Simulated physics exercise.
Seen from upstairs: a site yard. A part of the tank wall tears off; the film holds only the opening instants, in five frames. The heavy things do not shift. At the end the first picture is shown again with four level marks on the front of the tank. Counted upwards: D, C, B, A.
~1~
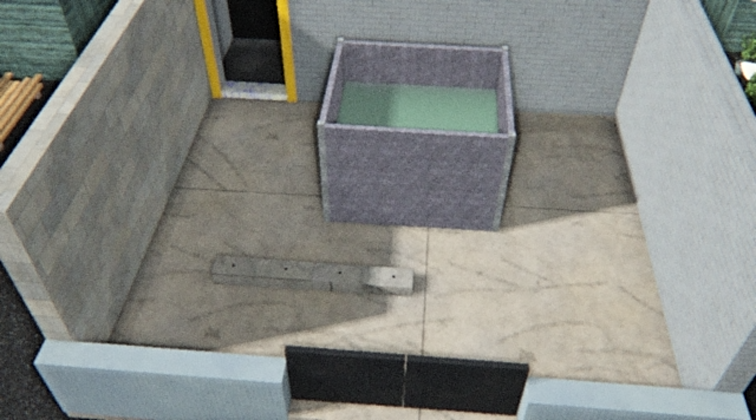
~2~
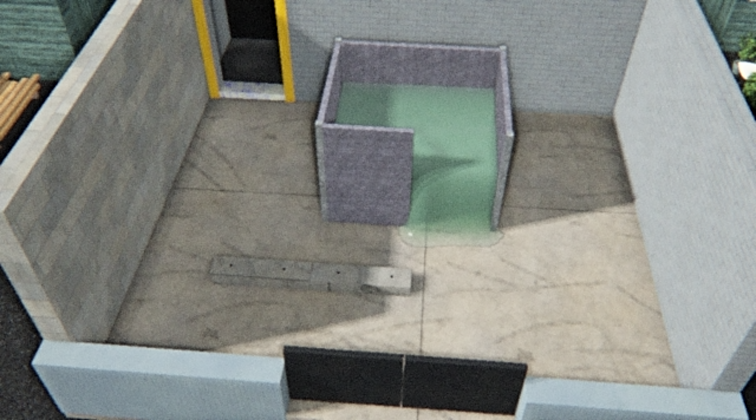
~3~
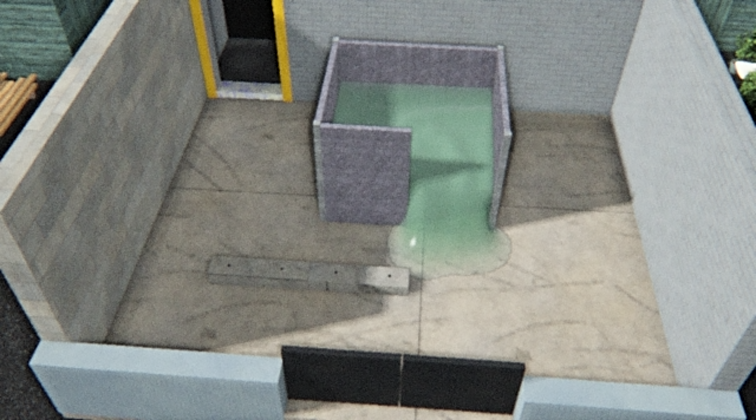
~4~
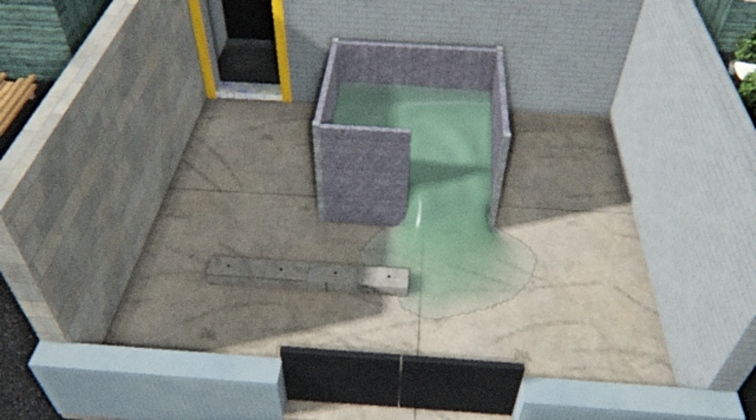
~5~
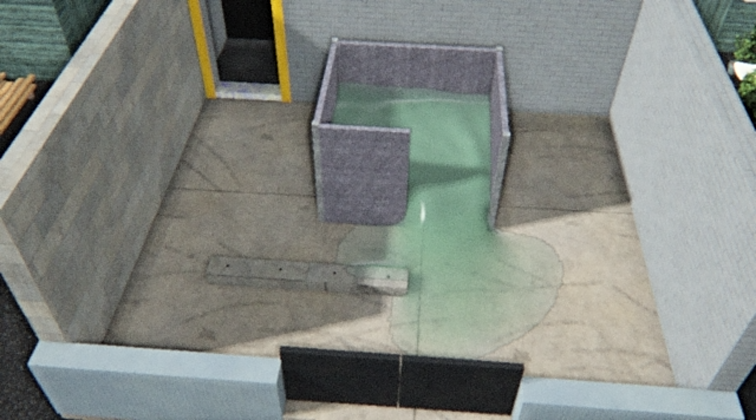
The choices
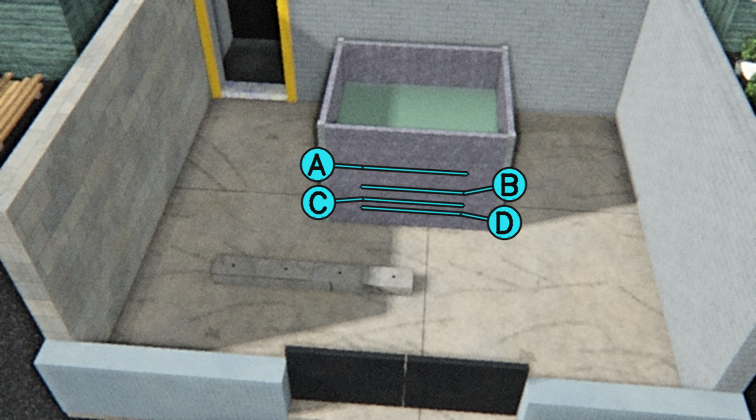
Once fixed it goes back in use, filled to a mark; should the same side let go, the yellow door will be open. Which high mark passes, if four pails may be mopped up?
The answer is line B.
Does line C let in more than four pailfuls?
No, that is safe.
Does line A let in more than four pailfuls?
Yes.
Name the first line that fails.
Line A.
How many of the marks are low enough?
Three of the four.
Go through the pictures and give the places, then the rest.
The first frame shows water in the tank at rest, its middle at (417, 123); foot of the yellow doorway at (255, 99); shut gate at (406, 364).
In the second frame, 1 % of the ground under water, visible out to (494, 236).
In the third frame, 4 % of the ground under water, visible out to (407, 265).
In the fourth frame, 7 % of the ground under water, visible out to (422, 308).
In the fifth frame, 13 % of the ground under water, visible out to (495, 320).
In cyan, A at (414, 170); B at (412, 189); C at (412, 202); D at (411, 210); from the bottom up D, C, B, A.
Choosing A, about 10 bucketfuls get in.
Choosing B, a bucket or two gets in.
Choosing C, nothing gets over.
Choosing D, nothing gets over.
